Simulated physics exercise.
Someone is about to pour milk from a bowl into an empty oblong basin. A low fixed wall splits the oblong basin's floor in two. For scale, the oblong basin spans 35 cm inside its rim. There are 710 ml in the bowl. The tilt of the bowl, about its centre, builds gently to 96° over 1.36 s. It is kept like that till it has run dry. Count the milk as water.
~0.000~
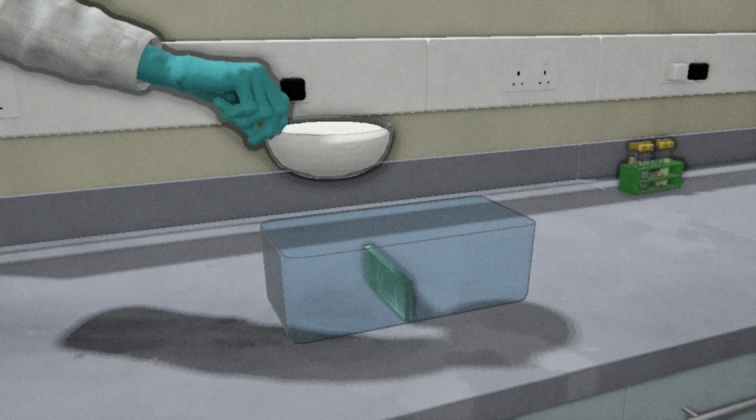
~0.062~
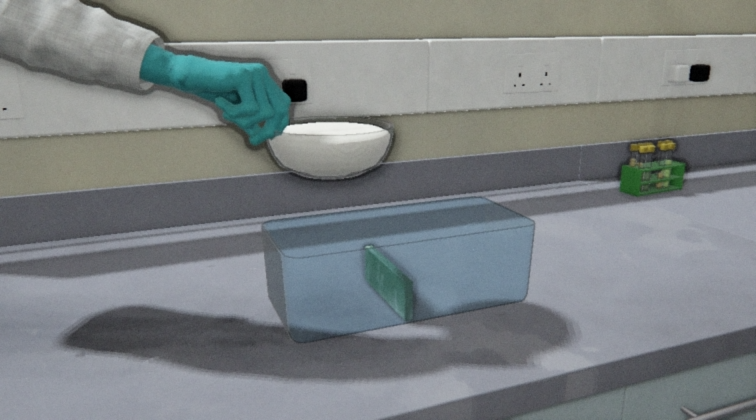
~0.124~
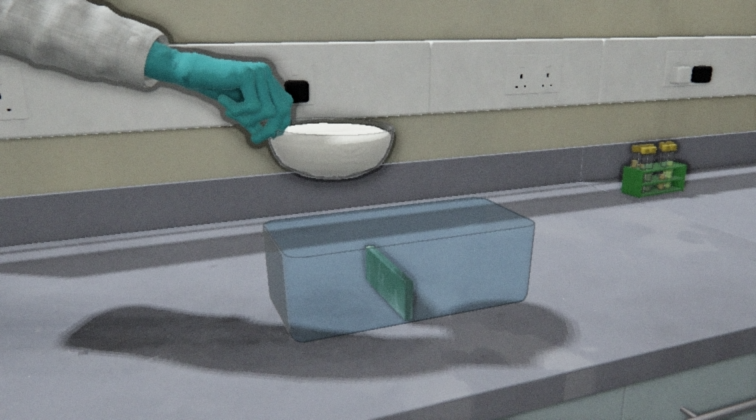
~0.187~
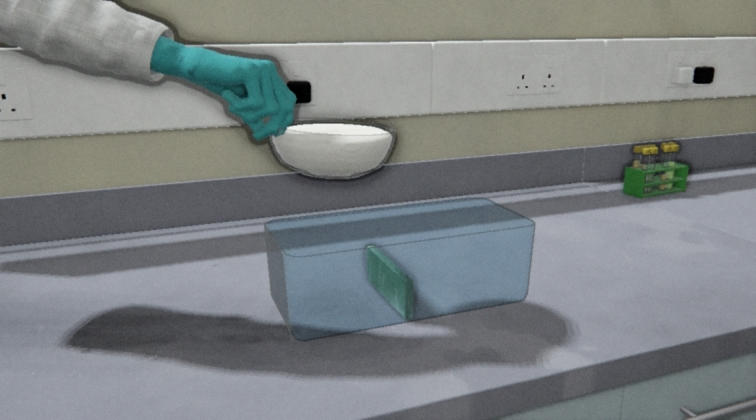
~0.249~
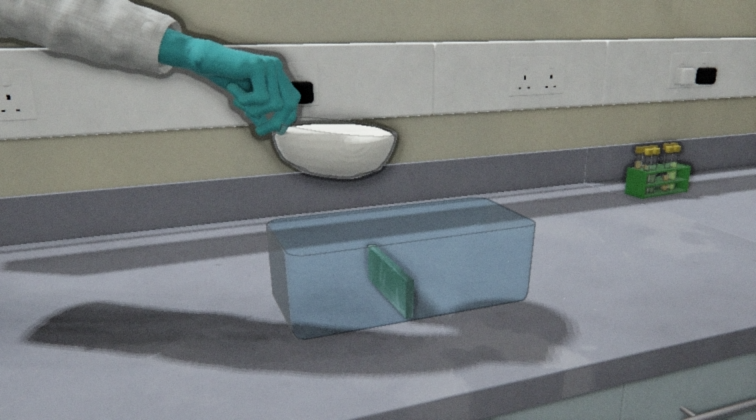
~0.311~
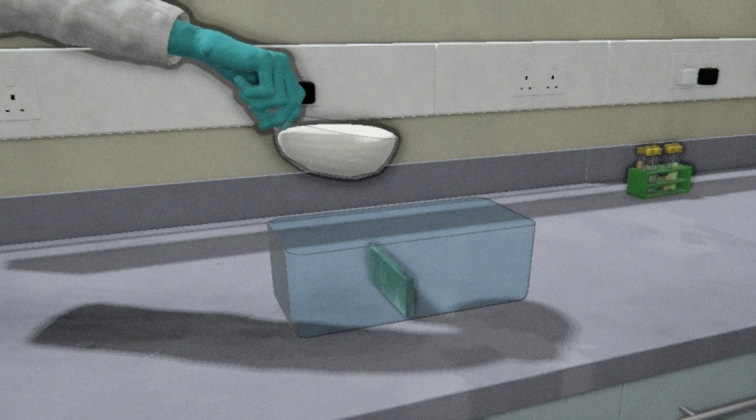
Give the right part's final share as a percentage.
About 91 per cent.
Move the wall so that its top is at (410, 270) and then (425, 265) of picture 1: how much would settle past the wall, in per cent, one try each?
In turn about 75 and 55 per cent.
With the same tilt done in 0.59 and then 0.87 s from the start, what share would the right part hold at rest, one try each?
First 85, then 90 per cent.
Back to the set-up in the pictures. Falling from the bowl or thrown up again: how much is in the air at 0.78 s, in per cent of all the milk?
About 30 per cent.
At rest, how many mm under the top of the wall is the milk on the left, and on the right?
Left about 52 mm, right about 32 mm.
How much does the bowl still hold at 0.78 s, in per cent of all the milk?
Some 36 per cent.
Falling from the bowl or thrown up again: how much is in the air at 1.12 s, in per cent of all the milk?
Some 3 per cent.
By 0.78 s the tilt is 59° and 36 per cent is still to pour, 0 is left of the wall and 34 right of it.
By 1.12 s the tilt is 89° and 3 per cent is still to pour, 4 is left of the wall and 90 right of it.
By 1.47 s the tilt is 96° and 0 per cent is still to pour, 8 is left of the wall and 92 right of it.
By 1.86 s the tilt is 96° and 0 per cent is still to pour, 8 is left of the wall and 91 right of it.
At rest 8 per cent lies left of the wall, 91 right of it and 0 outside.
